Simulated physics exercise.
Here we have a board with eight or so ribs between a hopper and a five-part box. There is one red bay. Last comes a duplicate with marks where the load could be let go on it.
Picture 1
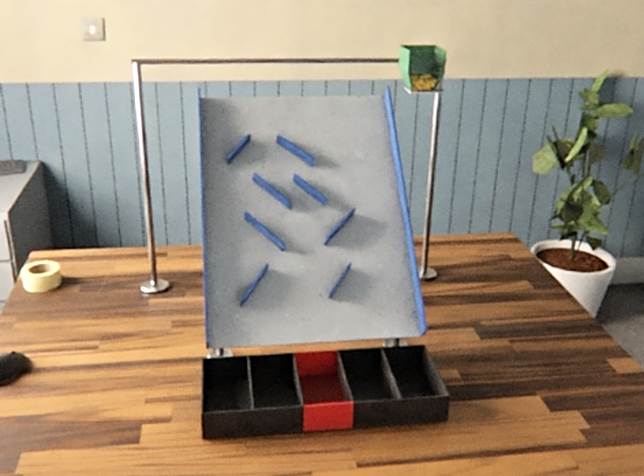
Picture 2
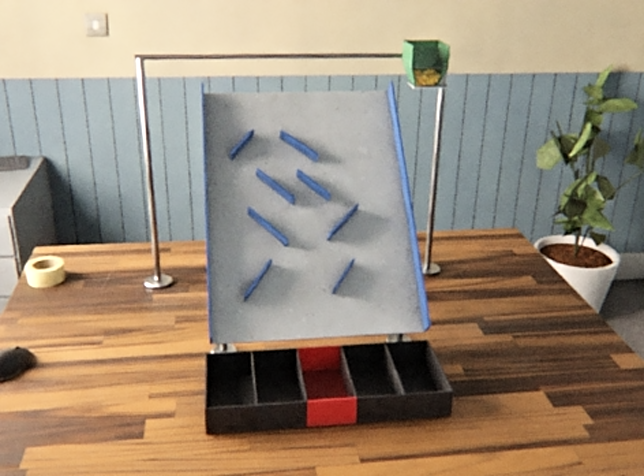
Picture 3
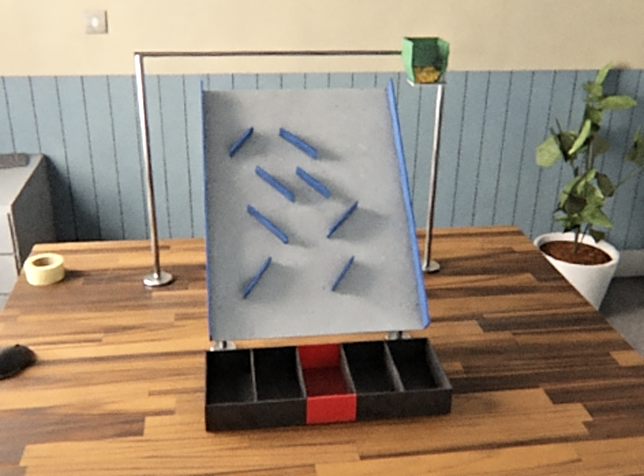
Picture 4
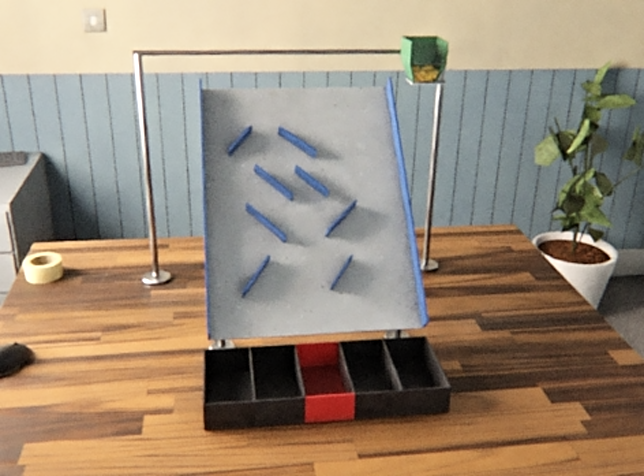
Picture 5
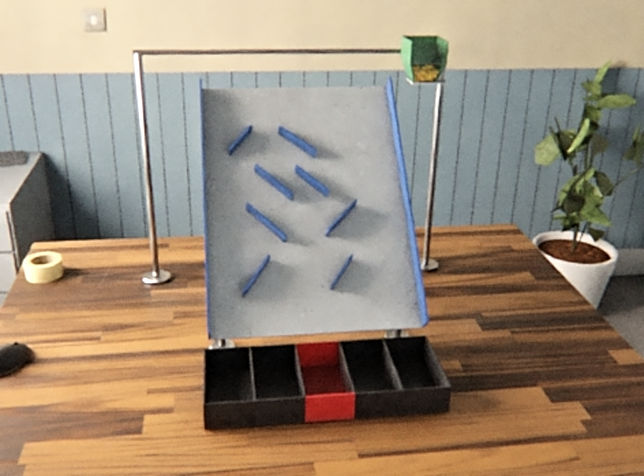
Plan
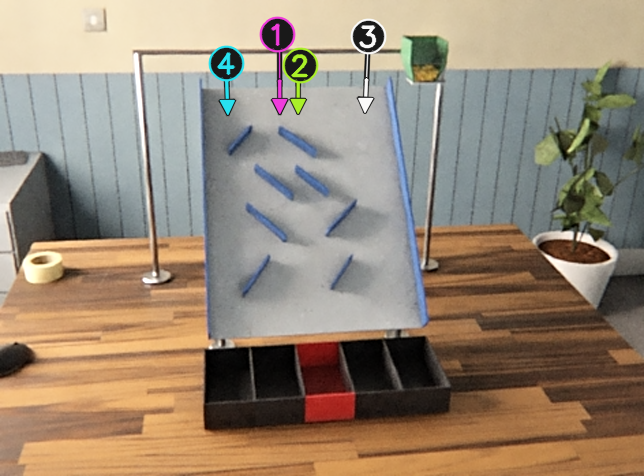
A grey board with blue ribs stands still above a black box with one red bay.
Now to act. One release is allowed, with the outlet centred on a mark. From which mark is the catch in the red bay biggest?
1 is best.
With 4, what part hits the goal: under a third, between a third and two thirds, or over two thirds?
Under a third.
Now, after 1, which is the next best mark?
It is 2.
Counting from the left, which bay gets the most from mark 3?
The fifth from the left.
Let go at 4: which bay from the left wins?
It is the first one.
On the marked copy, mark 1 meets the board at (279, 108); mark 2 meets the board at (298, 108); mark 3 meets the board at (365, 107); mark 4 meets the board at (227, 109).
If 1 is chosen, roughly two thirds in the red bay, roughly a third in other bays, just a few outside the box.
If 2 is chosen, roughly a quarter in the red bay, roughly two thirds in other bays, just a few outside the box.
If 3 is chosen, not one piece in the red bay, almost all in other bays, about a tenth outside the box.
If 4 is chosen, not one piece in the red bay, almost all in other bays, about a tenth outside the box.
